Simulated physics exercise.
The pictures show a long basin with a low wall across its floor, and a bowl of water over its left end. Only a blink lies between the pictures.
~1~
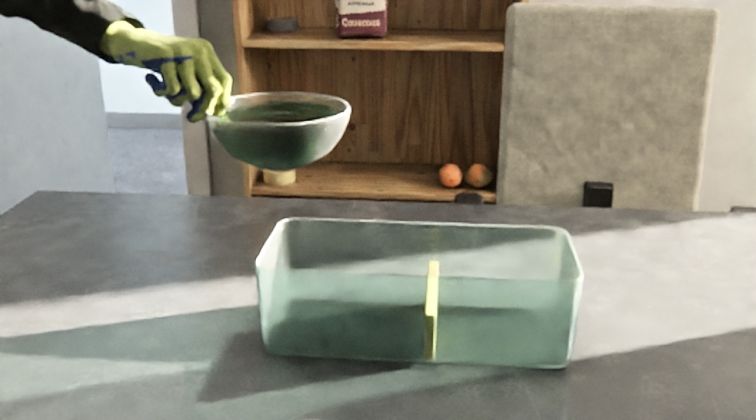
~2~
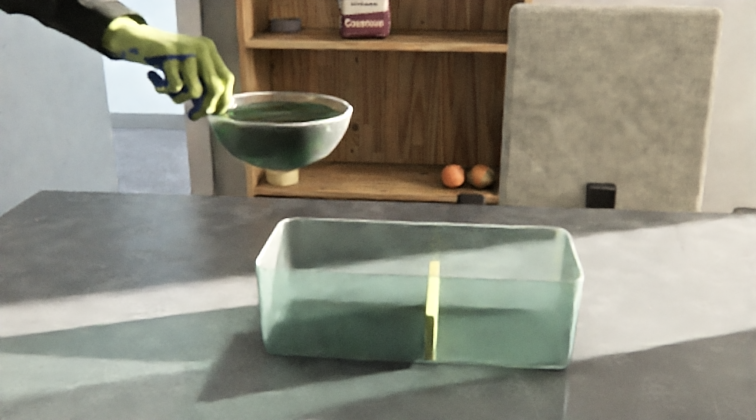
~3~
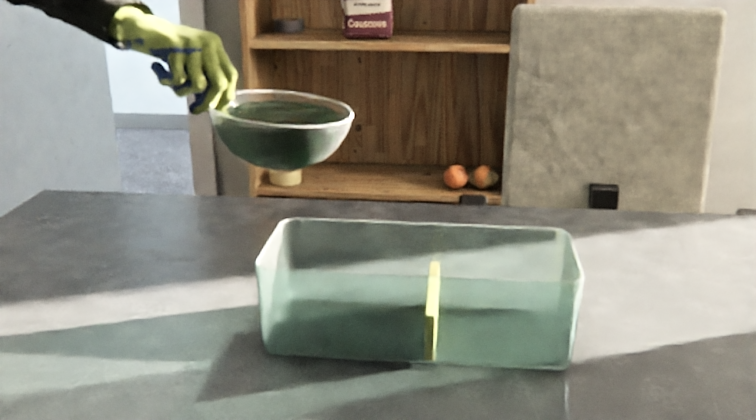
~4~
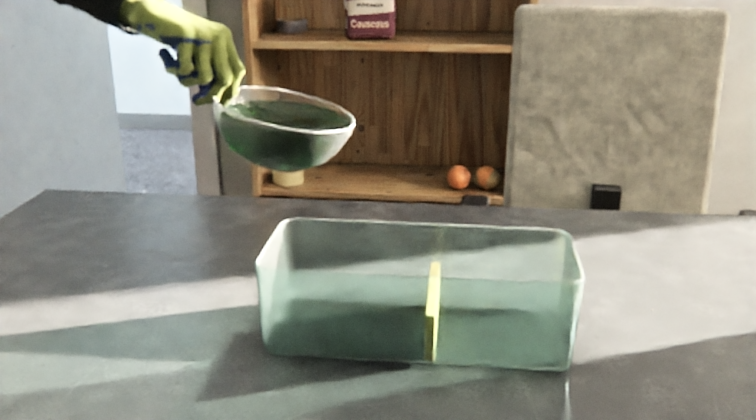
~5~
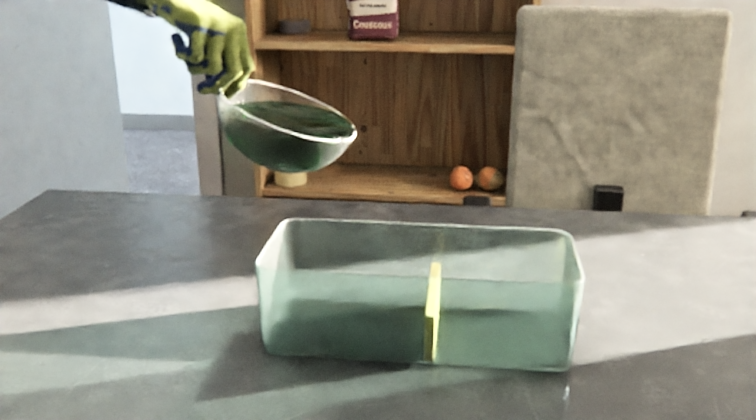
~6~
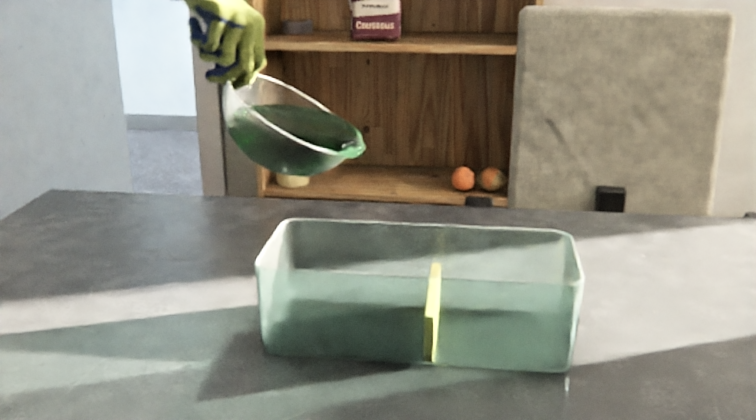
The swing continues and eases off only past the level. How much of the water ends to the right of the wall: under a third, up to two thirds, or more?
In the end not even a third is right of the wall.
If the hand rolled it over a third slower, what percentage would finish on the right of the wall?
Some 0 per cent.
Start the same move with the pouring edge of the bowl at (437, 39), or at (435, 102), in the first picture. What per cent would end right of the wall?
Roughly 85 per cent, and 85 per cent.
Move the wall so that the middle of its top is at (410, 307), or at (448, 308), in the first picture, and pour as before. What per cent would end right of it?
The first gives 35 %, the second 25 %.
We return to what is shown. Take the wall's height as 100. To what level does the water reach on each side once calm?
Left: 40 %. Right: 0 %.
A moment on, the bowl is tipped on its side and 8 per cent is still to pour, 56 is left of the wall and 0 right of it.
Next, the bowl is tipped on its side and 0 per cent is still to pour, 90 is left of the wall and 2 right of it.
Then the bowl is tipped on its side and 0 per cent is still to pour, 92 is left of the wall and 5 right of it.
Later the bowl is tipped on its side and 0 per cent is still to pour, 92 is left of the wall and 5 right of it.
In the end 92 per cent lies left of the wall, 5 right of it and 3 outside.
